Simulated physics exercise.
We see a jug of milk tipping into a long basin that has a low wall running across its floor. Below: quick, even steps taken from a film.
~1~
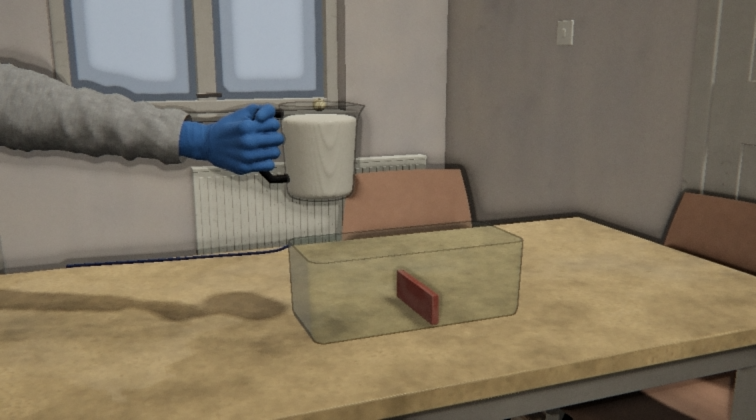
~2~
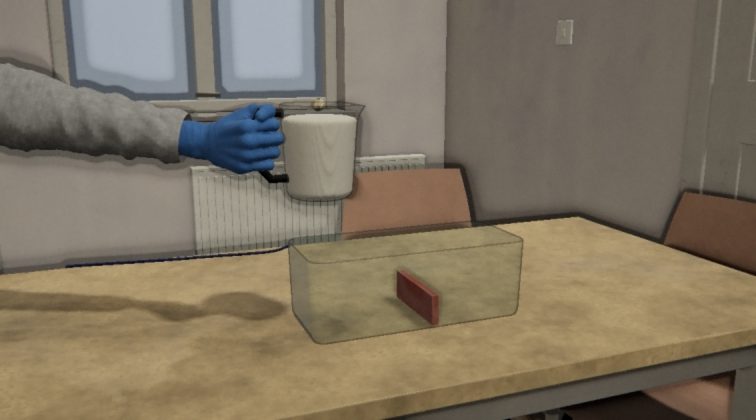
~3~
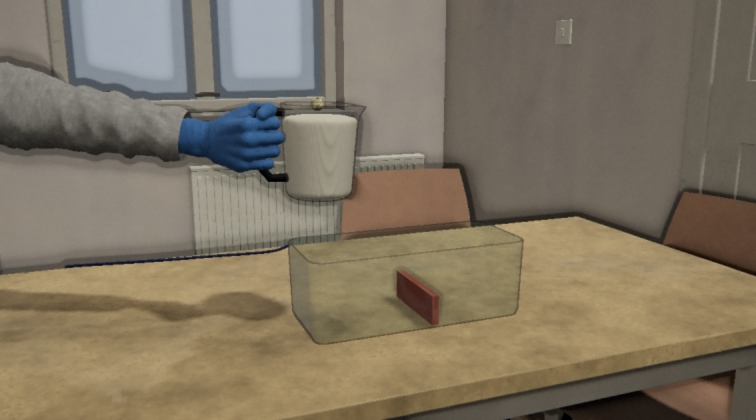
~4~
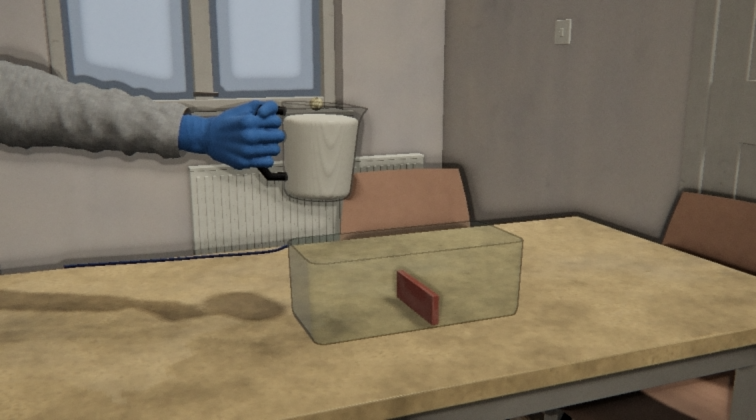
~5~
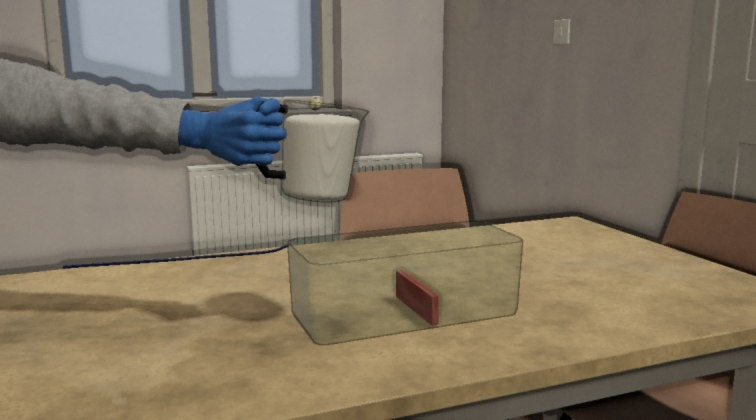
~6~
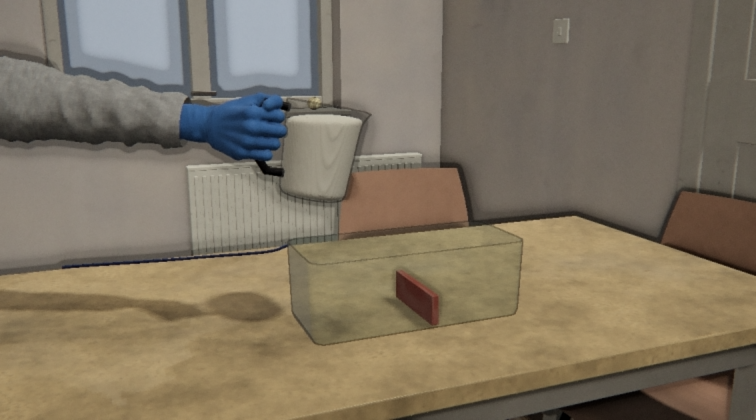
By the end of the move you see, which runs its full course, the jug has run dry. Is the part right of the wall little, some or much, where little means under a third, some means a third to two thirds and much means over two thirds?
Some.
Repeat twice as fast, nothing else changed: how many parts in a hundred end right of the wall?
I'd say close to 25 %.
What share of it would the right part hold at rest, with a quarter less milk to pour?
Near 25 in a hundred.
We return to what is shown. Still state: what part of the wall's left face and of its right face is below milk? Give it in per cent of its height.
40 per cent for the left part, 40 for the right.
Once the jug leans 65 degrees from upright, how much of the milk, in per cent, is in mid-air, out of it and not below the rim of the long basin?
That comes to near 15 percent.
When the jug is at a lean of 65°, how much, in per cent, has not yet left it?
I'd put it near 80 %.
A moment on, the jug is tipped part way and 81 per cent is still to pour, 2 is left of the wall and 2 right of it.
Next, the jug is tipped right over and 27 per cent is still to pour, 16 is left of the wall and 36 right of it.
Then the jug is tipped right over and 1 per cent is still to pour, 50 is left of the wall and 45 right of it.
Later the jug is tipped right over and 0 per cent is still to pour, 53 is left of the wall and 46 right of it.
In the end 53 per cent lies left of the wall, 46 right of it and 1 outside.
